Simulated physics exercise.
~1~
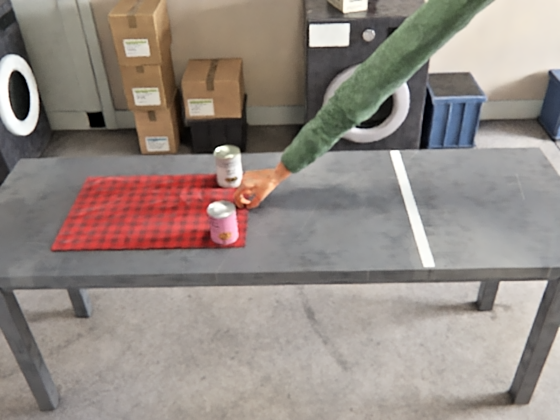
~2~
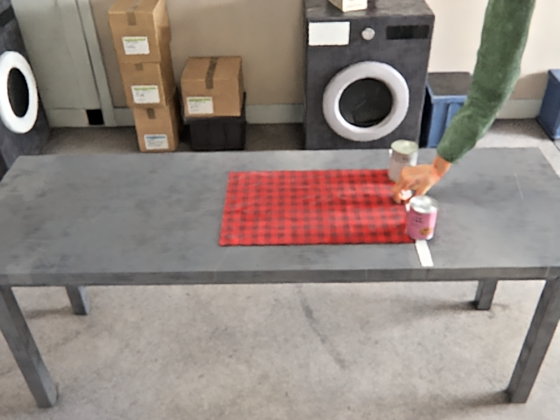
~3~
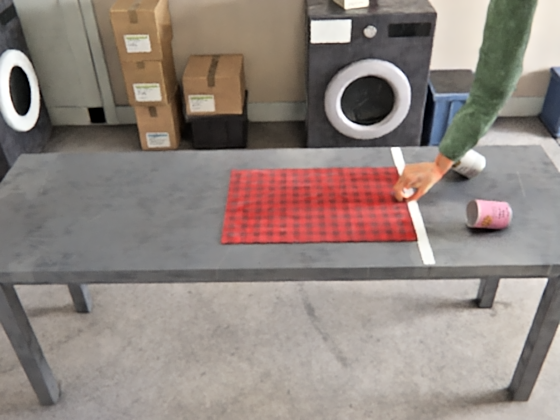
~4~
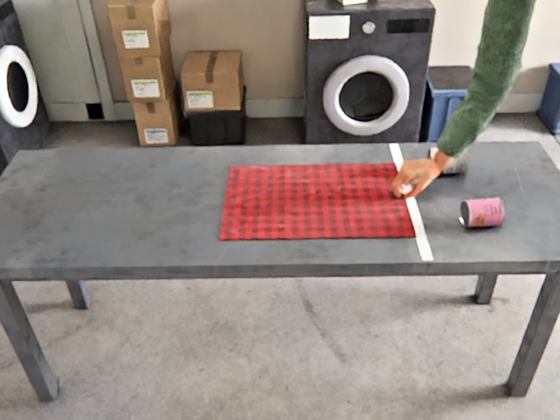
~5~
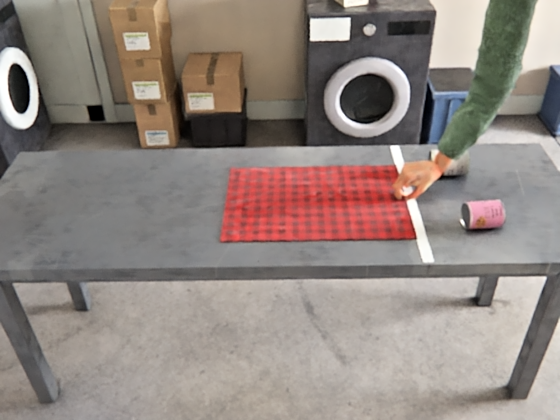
The video shows a hand pulling a red checked cloth carrying a white tin and a pink tin rightward across a grey table. The cloth stops at a strip of tape, and both tins slide off its front edge and topple, ending on their sides beyond it.
